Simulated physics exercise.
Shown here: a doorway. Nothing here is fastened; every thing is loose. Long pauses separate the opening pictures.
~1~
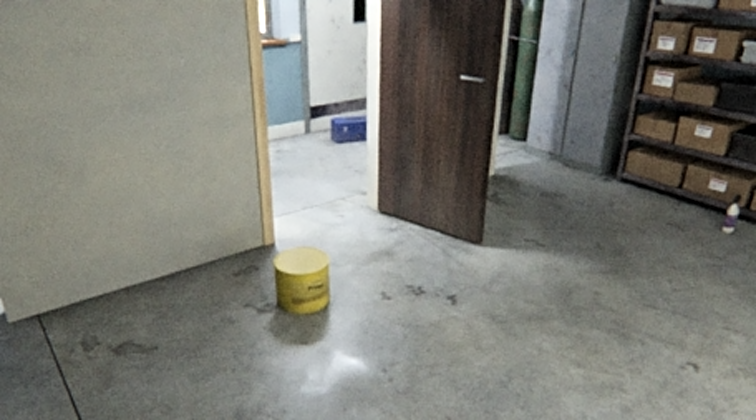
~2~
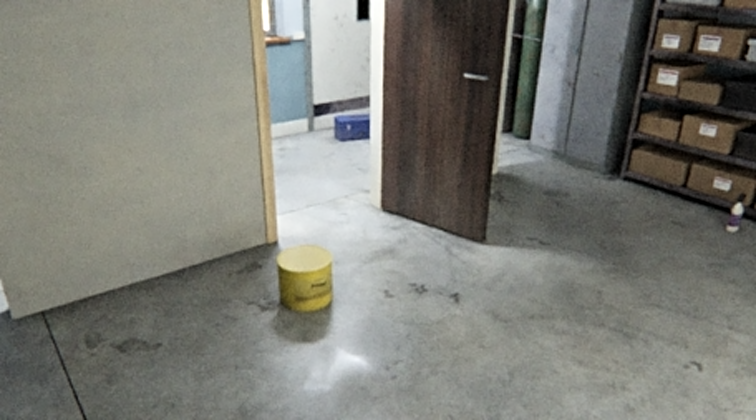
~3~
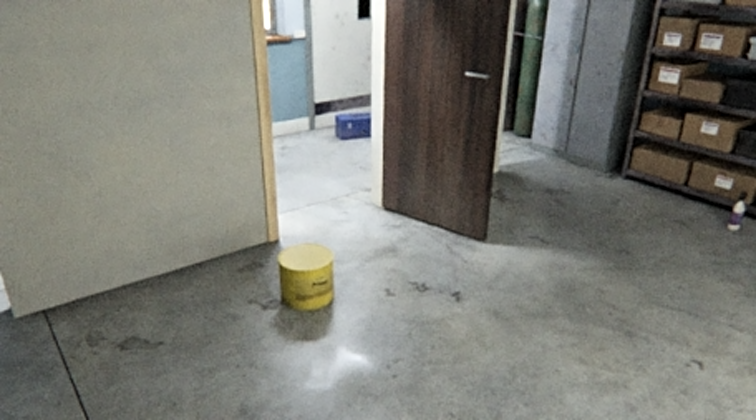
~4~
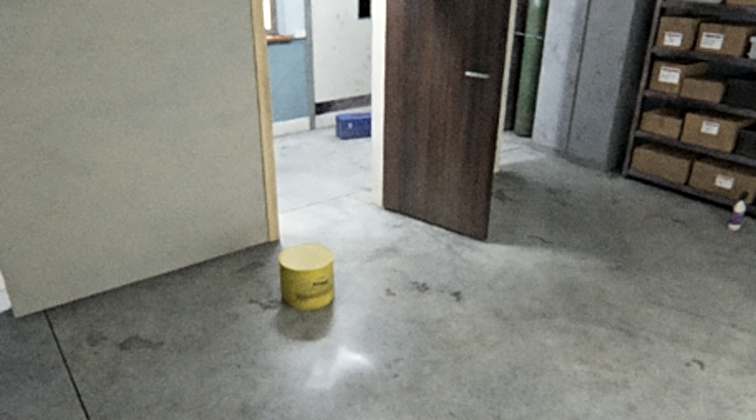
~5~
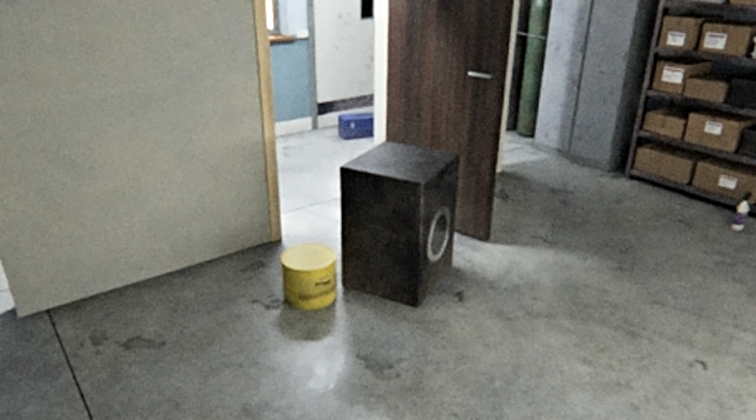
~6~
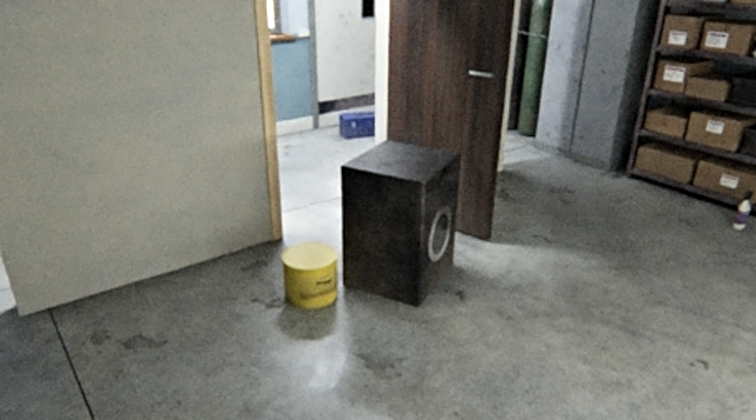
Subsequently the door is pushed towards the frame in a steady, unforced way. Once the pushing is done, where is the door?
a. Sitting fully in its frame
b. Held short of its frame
b.
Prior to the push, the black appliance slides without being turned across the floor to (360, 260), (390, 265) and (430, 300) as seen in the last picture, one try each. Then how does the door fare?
Try one: The door gets held up; try two: It gets held up; try three: It swings to.
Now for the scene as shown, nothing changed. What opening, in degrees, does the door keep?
Some 75°.
Then, 0.40 s past the last view, open by 96°.
Then, 0.60 s past the last view, open by 85°.
Then, 0.70 s past the last view, open by 79°.
Then, 0.80 s past the last view, open by 73°.
Finally, open by 73°; both still in place. Final places as the last picture's camera would see them, black appliance near (400, 220).
